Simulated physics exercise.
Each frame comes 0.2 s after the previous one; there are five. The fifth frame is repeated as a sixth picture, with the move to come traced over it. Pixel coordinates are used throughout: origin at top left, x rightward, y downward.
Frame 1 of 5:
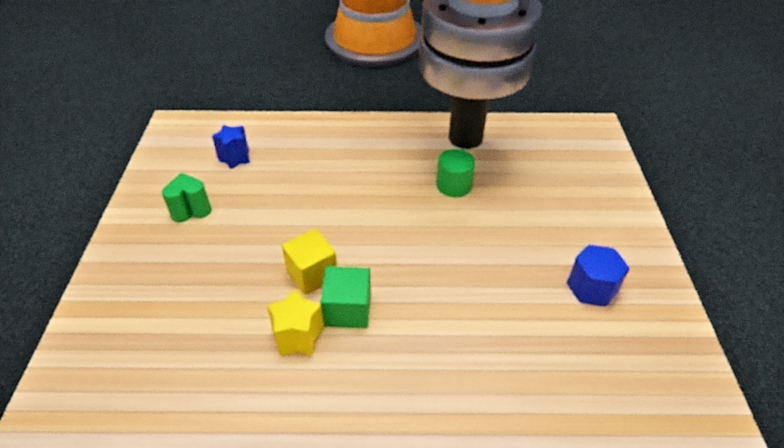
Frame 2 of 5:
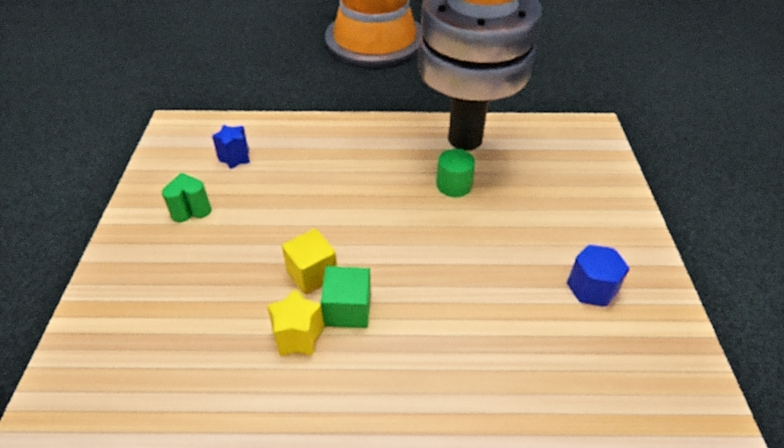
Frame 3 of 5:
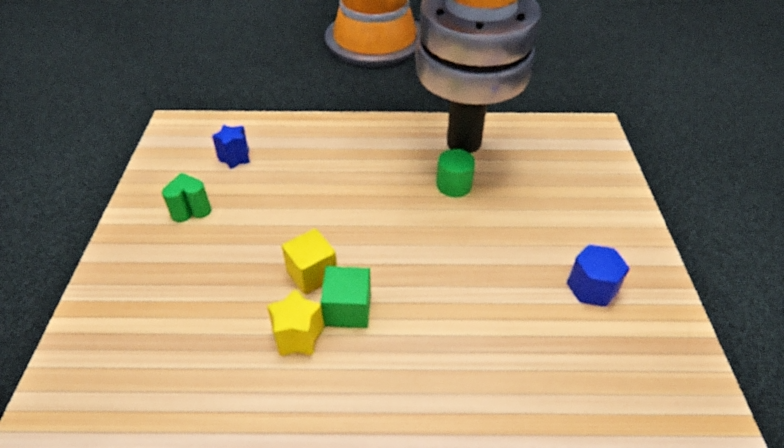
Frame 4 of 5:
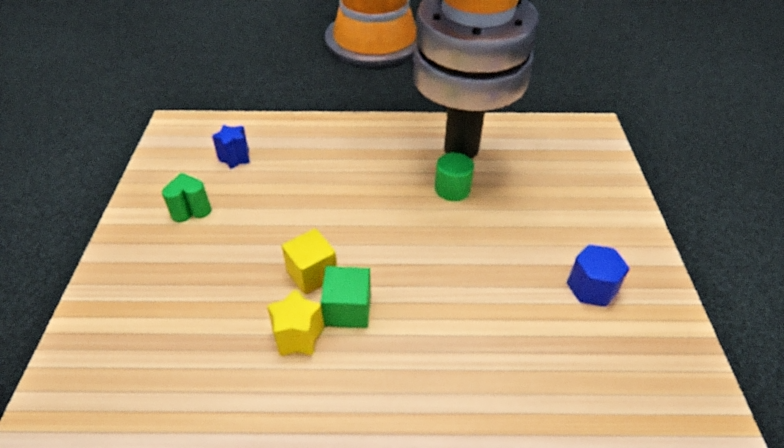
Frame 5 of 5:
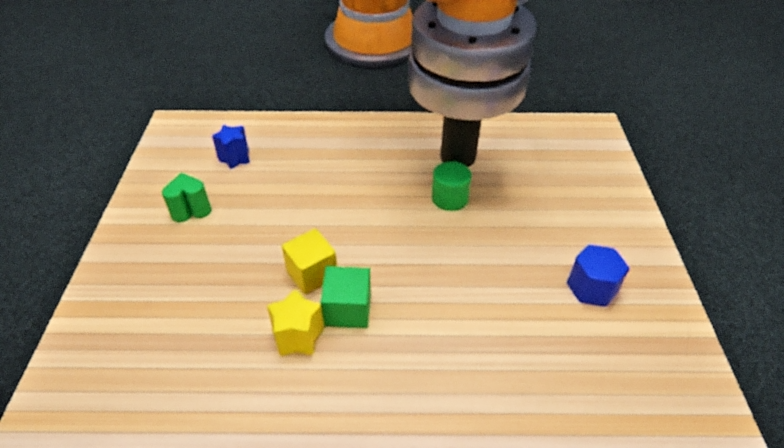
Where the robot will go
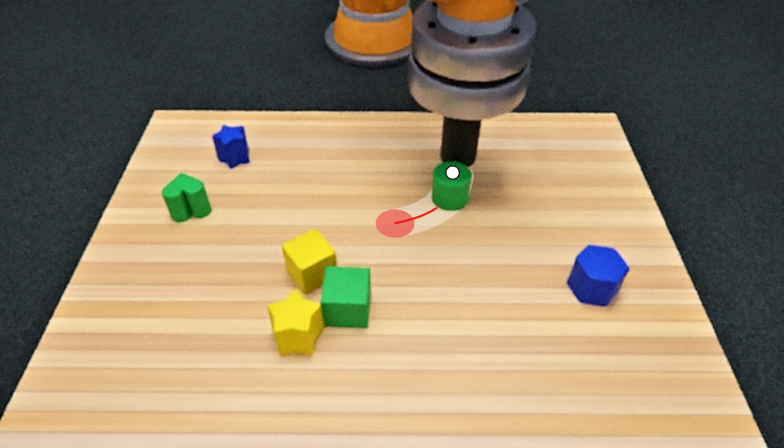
On a wooden board scattered with yellow, blue and green blocks, a robot arm's dark peg edged toward the green round block, then pushed it a short way toward the viewer and slightly left.
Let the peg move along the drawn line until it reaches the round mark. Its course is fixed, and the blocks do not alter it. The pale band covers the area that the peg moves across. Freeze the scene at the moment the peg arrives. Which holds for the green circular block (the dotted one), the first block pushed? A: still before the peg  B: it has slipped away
B.
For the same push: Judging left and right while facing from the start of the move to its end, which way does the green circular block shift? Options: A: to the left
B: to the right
It's A.
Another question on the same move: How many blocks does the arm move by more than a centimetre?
I'd put the number at one.
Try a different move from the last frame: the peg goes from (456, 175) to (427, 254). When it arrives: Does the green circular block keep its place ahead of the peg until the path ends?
Going by the path, yes.
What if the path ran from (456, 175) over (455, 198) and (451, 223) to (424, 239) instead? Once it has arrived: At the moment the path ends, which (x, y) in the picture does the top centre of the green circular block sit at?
Its top centre lands on (419, 244).
The line goes from (456, 175) through (448, 196) and (427, 213) to (395, 223); the dot is on the green circular block.
What follows on the original path. One third of the way, peg at (450, 179); green circular block at (445, 196).
Two thirds of the way, peg at (427, 197); green circular block at (435, 216).
At the end, peg at (395, 206); green circular block at (431, 220).
